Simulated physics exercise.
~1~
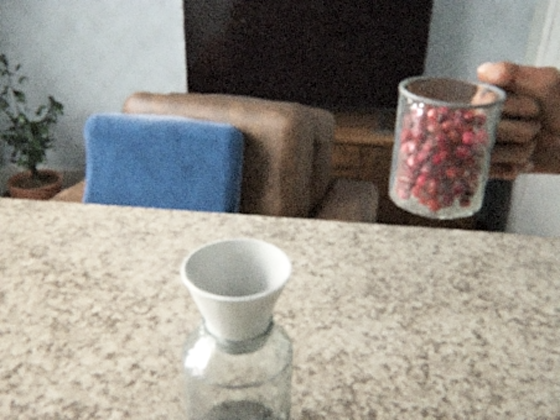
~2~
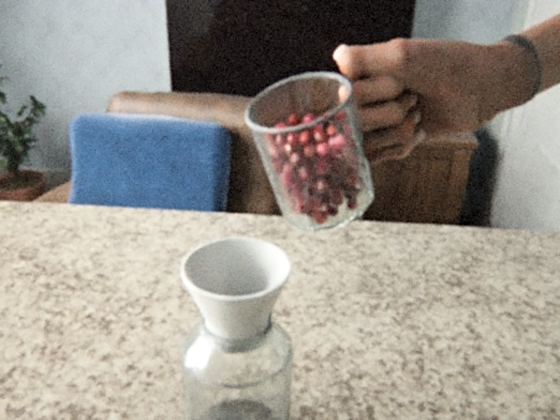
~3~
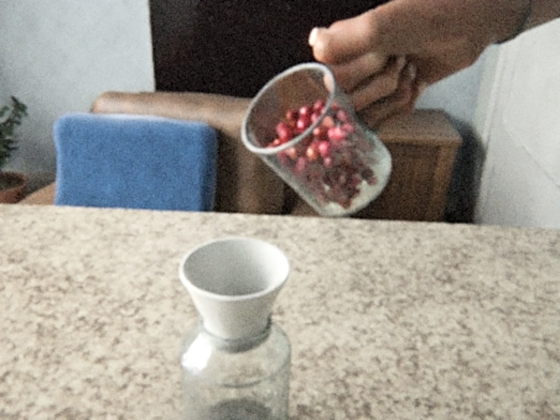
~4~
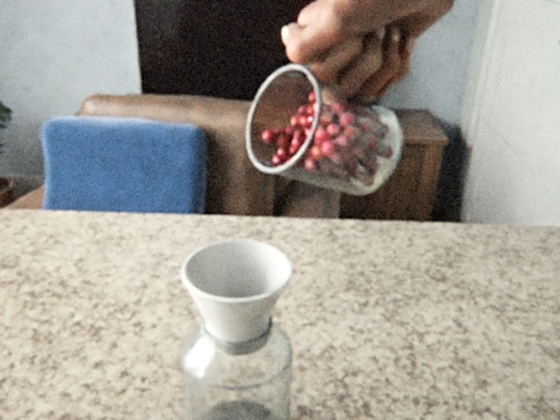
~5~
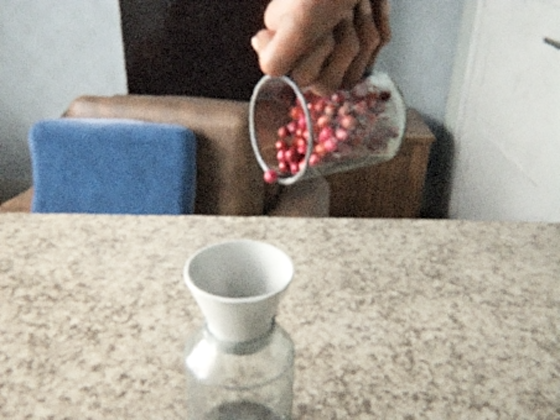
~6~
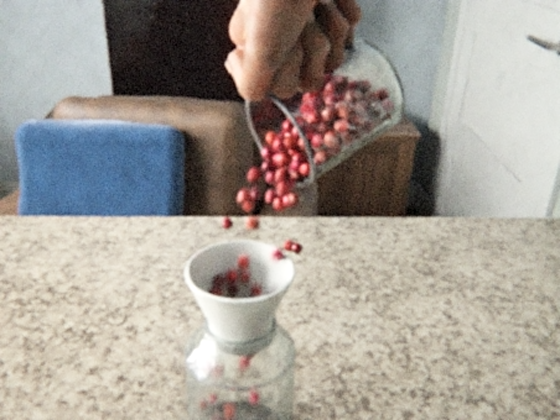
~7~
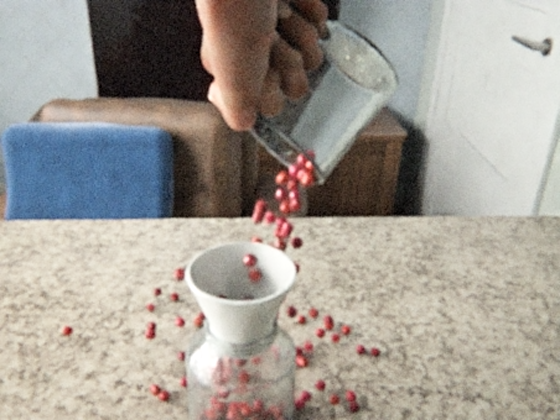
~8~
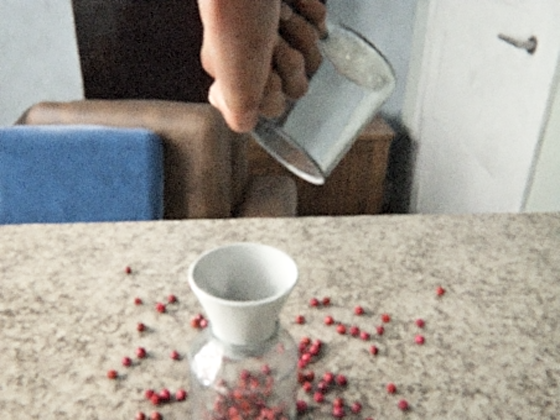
A hand holds a clear glass cup full of small red berries above a speckled stone counter, seen from the front and slightly above. Below stands a clear glass jar with a white funnel in its mouth, and behind are a blue cushion, a brown chair and a wooden cabinet. The hand brings the cup left over the funnel, tipping it steadily. Berries gather at the rim, then tumble out, some dropping through the funnel and others bouncing onto the counter. Finally the emptied cup hangs tilted downward, with berries split between the jar and the counter around it.
